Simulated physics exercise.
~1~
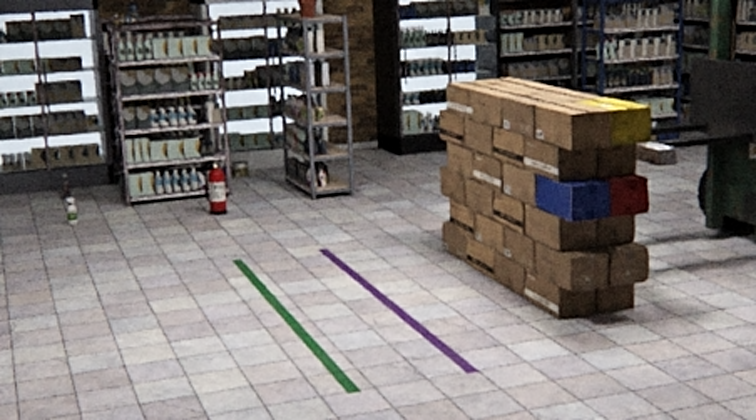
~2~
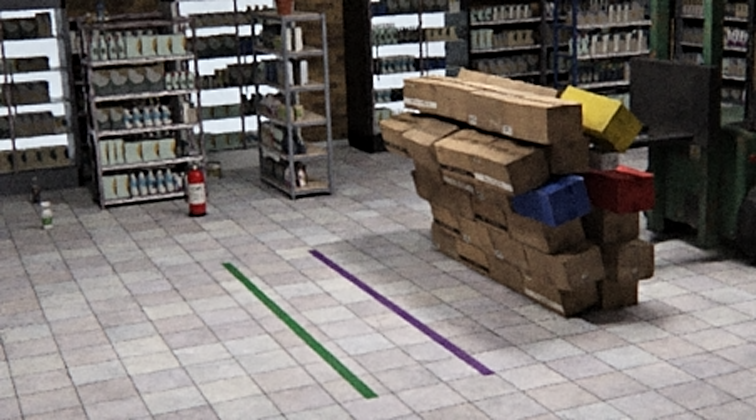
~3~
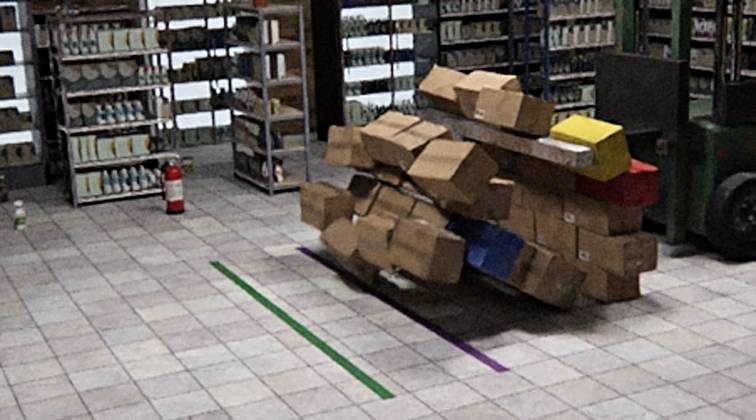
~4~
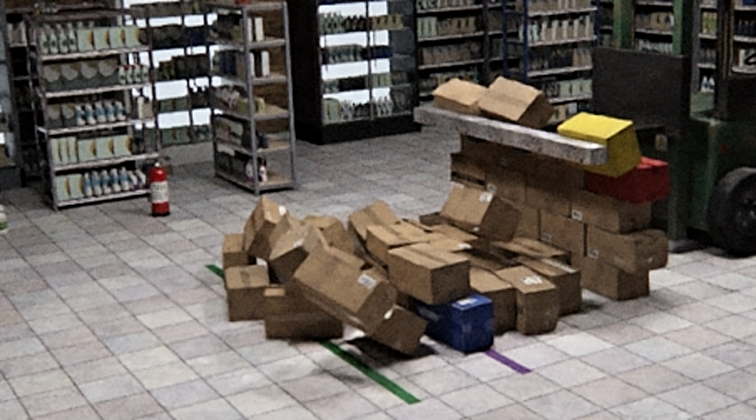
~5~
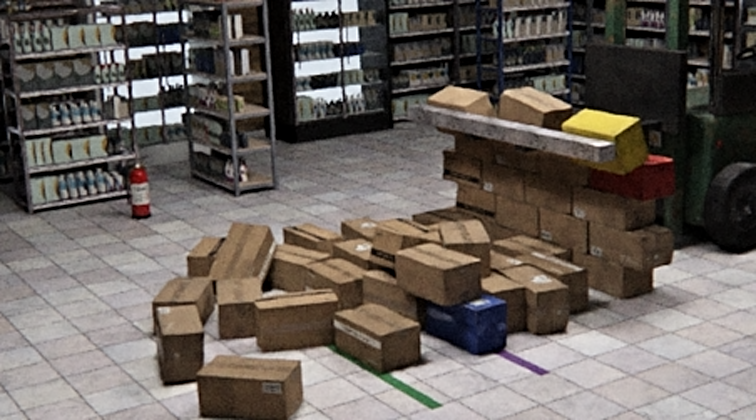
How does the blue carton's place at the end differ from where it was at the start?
At the start the blue carton sits partway up the stack, in line with the other cartons. At the end it lies on the floor, lower and further left, among the spilled cartons and short of the green line.
A beam rams a stack of cartons, and many tumble forward, some past the green line.
